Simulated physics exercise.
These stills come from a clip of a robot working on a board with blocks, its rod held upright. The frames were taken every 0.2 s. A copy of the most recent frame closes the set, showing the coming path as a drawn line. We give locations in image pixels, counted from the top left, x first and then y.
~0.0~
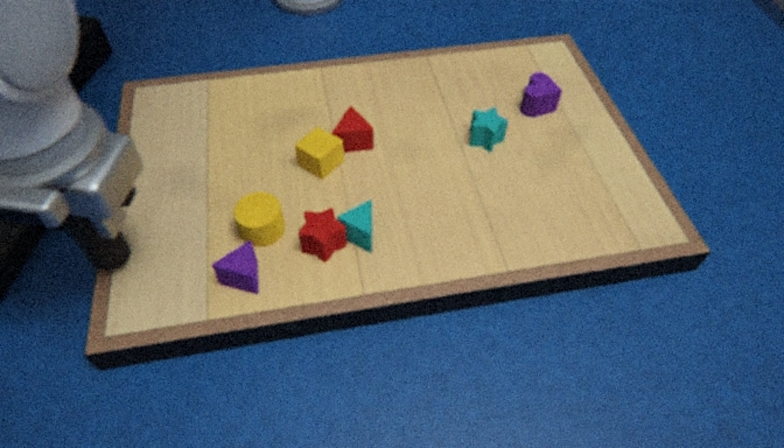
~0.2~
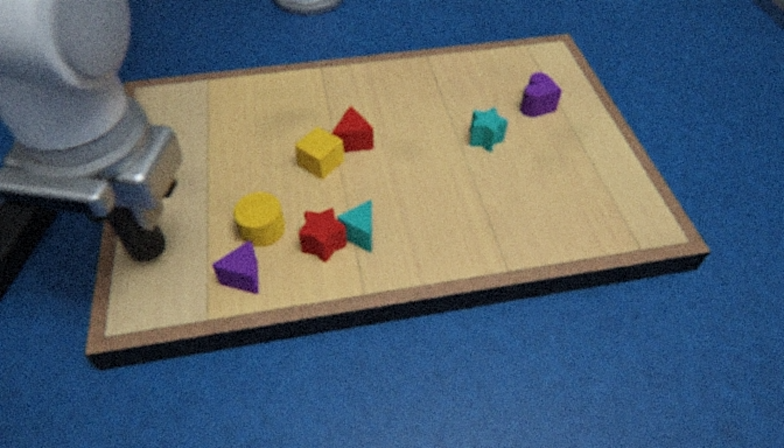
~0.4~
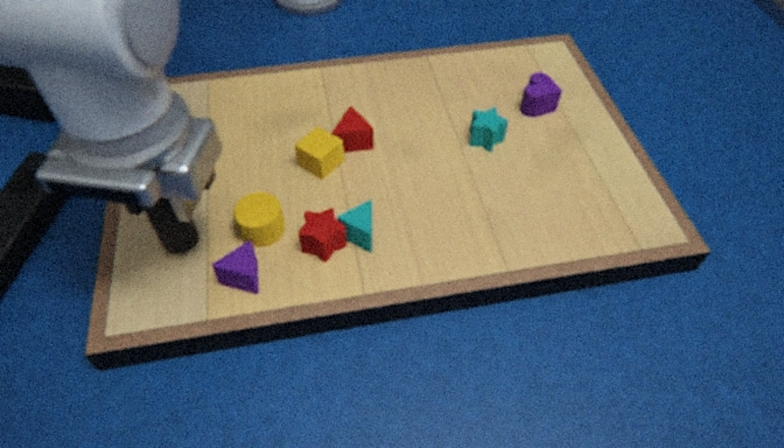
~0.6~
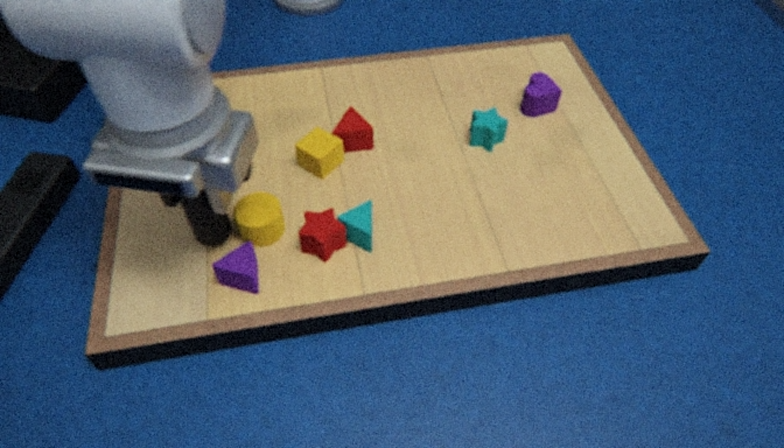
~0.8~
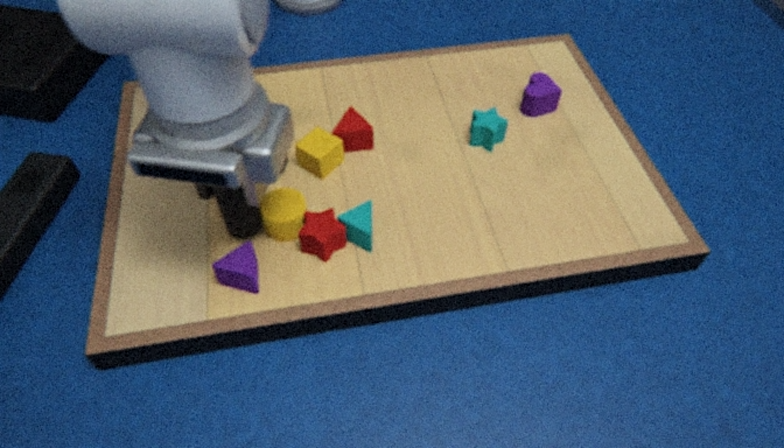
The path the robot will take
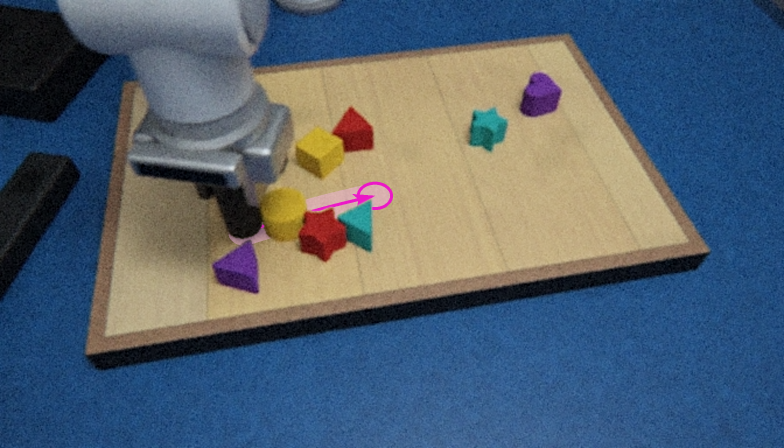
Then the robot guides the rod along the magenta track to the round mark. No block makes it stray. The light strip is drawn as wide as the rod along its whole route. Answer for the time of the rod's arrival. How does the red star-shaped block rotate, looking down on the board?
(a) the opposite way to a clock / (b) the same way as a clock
My pick is b.
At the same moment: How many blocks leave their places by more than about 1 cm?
The answer will be at least three.
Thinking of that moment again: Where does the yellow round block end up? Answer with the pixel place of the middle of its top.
Its top face will be centred at roughly (414, 182).
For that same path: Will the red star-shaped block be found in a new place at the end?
Final answer: Yes.
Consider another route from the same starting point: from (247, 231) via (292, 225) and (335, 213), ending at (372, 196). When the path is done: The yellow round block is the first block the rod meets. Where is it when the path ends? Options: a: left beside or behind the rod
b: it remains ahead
Answer: B.
The drawn path runs from (247, 231) directly to (375, 196).
On the path given first. One third of the way, rod (289, 211); yellow round block (328, 192); red star-shaped block (334, 223), turned 70° clockwise; turquoise triangular piece (373, 221), turned 45° anticlockwise.
Two thirds of the way, rod (334, 199); yellow round block (373, 184); red star-shaped block (335, 223), turned 75° clockwise; turquoise triangular piece (373, 221), turned 45° anticlockwise.
At the end, rod (375, 189); purple triangular piece not moved; yellow round block (414, 182); red star-shaped block (335, 223), turned 75° clockwise; turquoise triangular piece (373, 221), turned 45° anticlockwise.
